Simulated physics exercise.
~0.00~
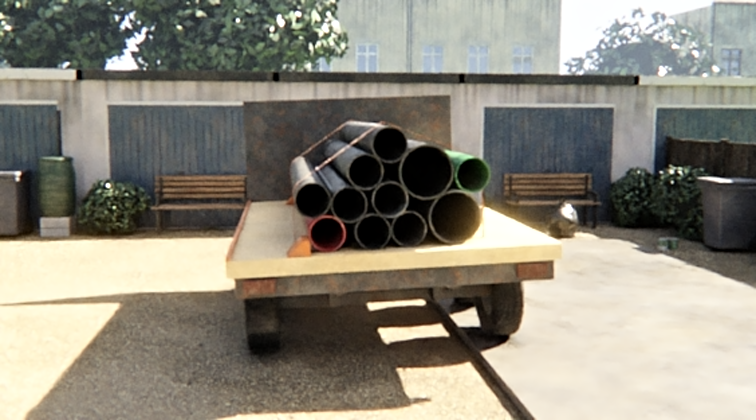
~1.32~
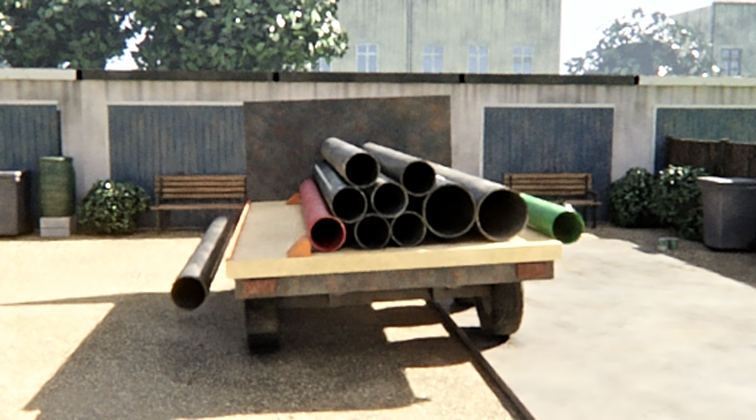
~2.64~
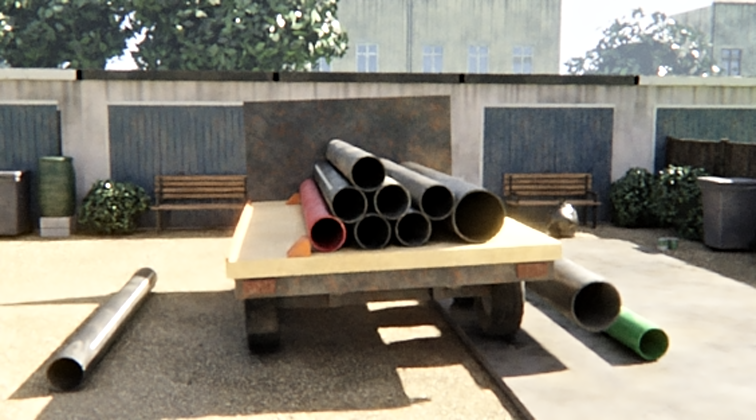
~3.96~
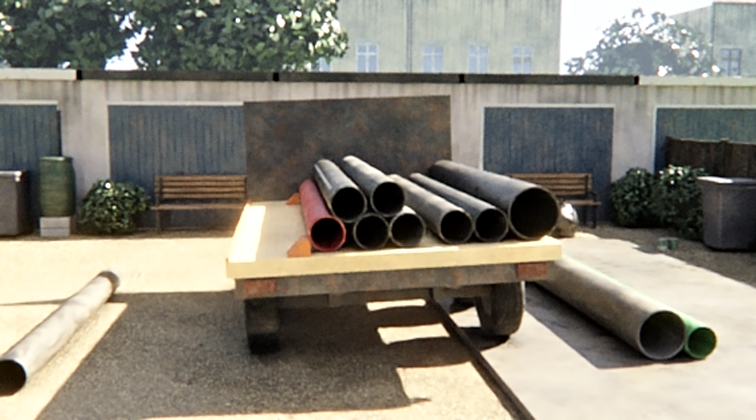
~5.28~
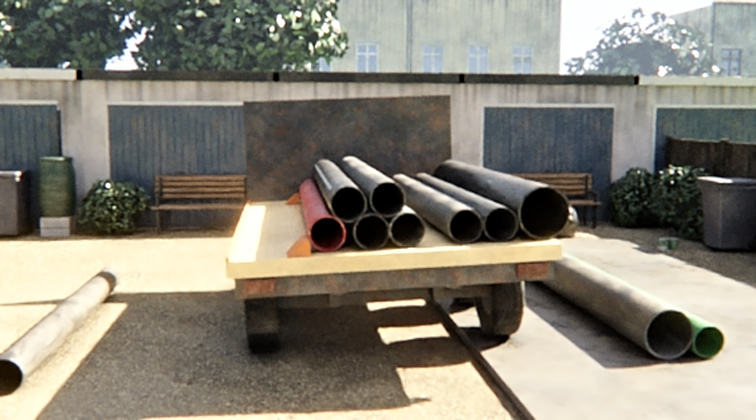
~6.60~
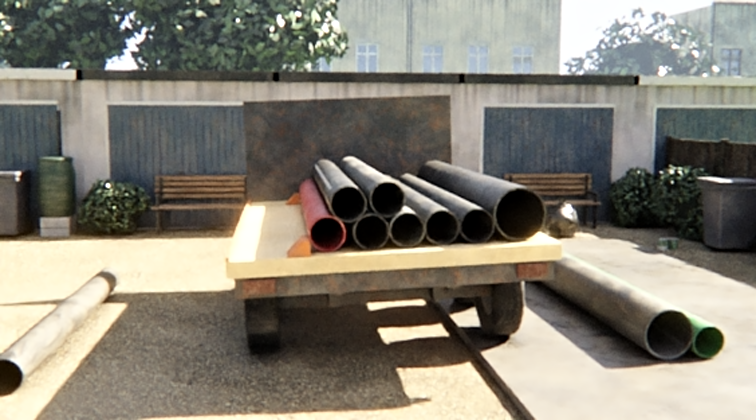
In a sunny walled yard, a stack of steel pipes on a parked flatbed trailer collapses and spreads, one dark pipe dropping off the left and a green and a large dark one off the right, while the red pipe stays aboard with the rest.
